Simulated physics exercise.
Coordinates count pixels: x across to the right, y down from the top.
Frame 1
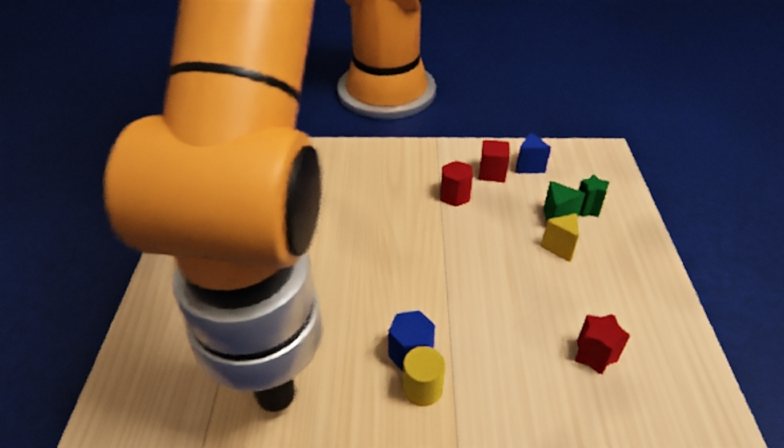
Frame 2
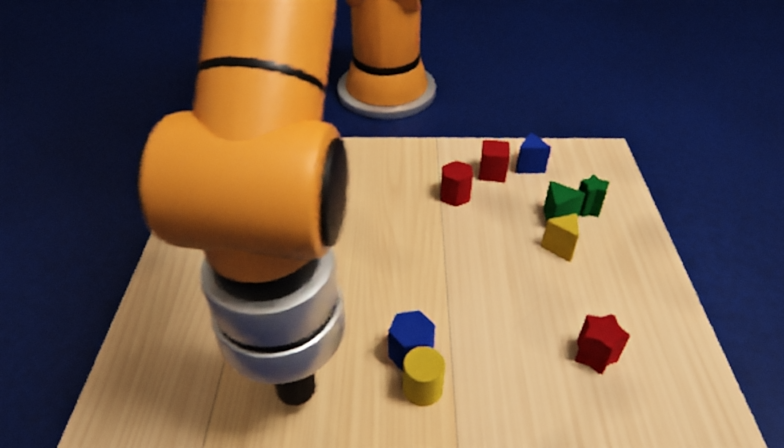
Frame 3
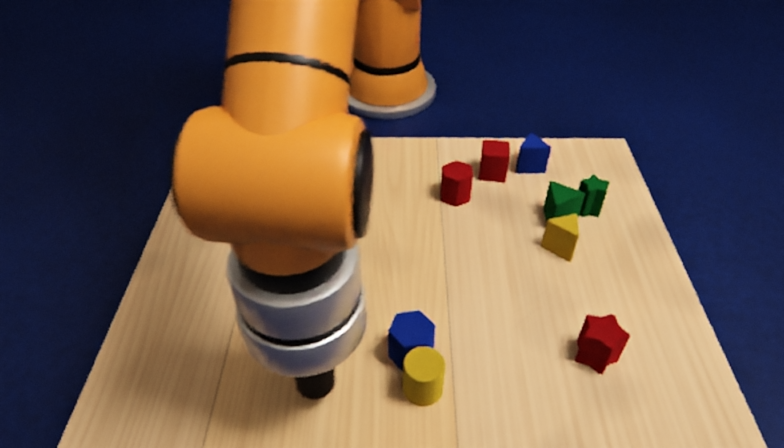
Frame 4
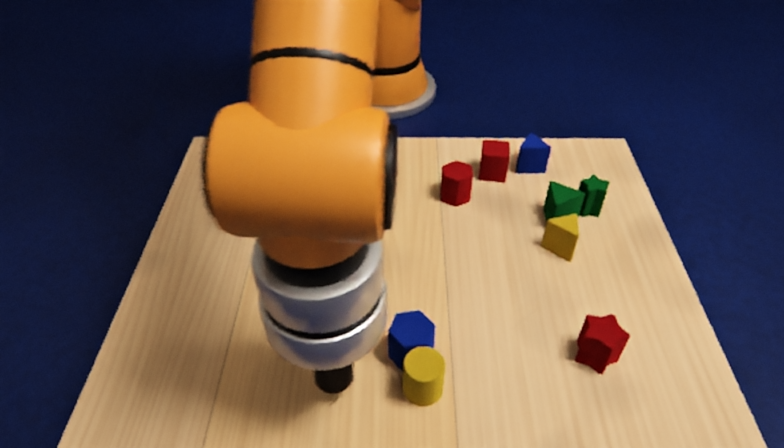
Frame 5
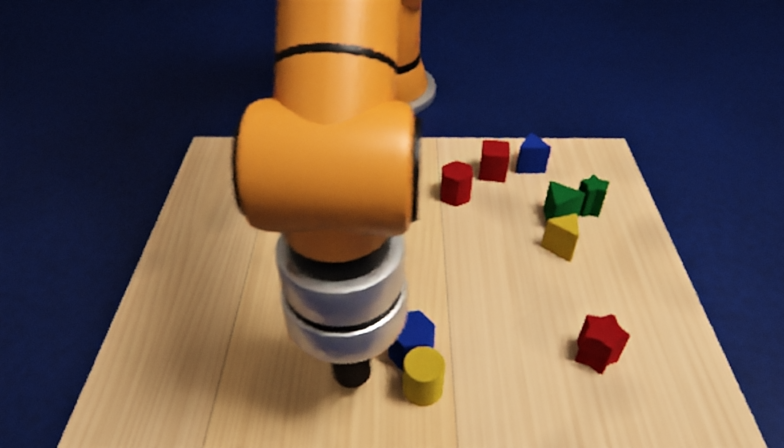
An orange robot arm moves right across a wooden board while the colored blocks stay still.
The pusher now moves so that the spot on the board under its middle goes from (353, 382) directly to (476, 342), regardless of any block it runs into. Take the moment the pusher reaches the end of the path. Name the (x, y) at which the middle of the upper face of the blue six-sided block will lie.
I predict (477, 285).
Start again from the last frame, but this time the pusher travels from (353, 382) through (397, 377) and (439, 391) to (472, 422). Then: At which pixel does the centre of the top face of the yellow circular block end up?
It will likely be found at (521, 404).
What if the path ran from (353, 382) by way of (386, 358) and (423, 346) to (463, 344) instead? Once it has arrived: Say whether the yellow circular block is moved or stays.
The block you're asking about stays where it is.
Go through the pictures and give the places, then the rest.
In the first picture, lower end of the pusher at (276, 394), tops of blocks, blue six-sided block at (412, 327), yellow circular block at (424, 363).
In the second picture, pusher at (297, 388), blocks as before.
In the third picture, pusher at (316, 382), blocks as before.
In the fourth picture, pusher at (335, 377), blocks as before.
In the fifth picture, pusher at (352, 371), blue six-sided block at (412, 327), yellow circular block at (424, 363).
What follows on the original path. One third of the way, pusher at (397, 357); blue six-sided block at (427, 320); yellow circular block at (430, 364).
Two thirds of the way, pusher at (440, 344); blue six-sided block at (460, 301), turned 25° anticlockwise; yellow circular block at (445, 365).
At the end, pusher at (478, 331); blue six-sided block at (477, 285), turned 55° anticlockwise; yellow circular block at (445, 365).
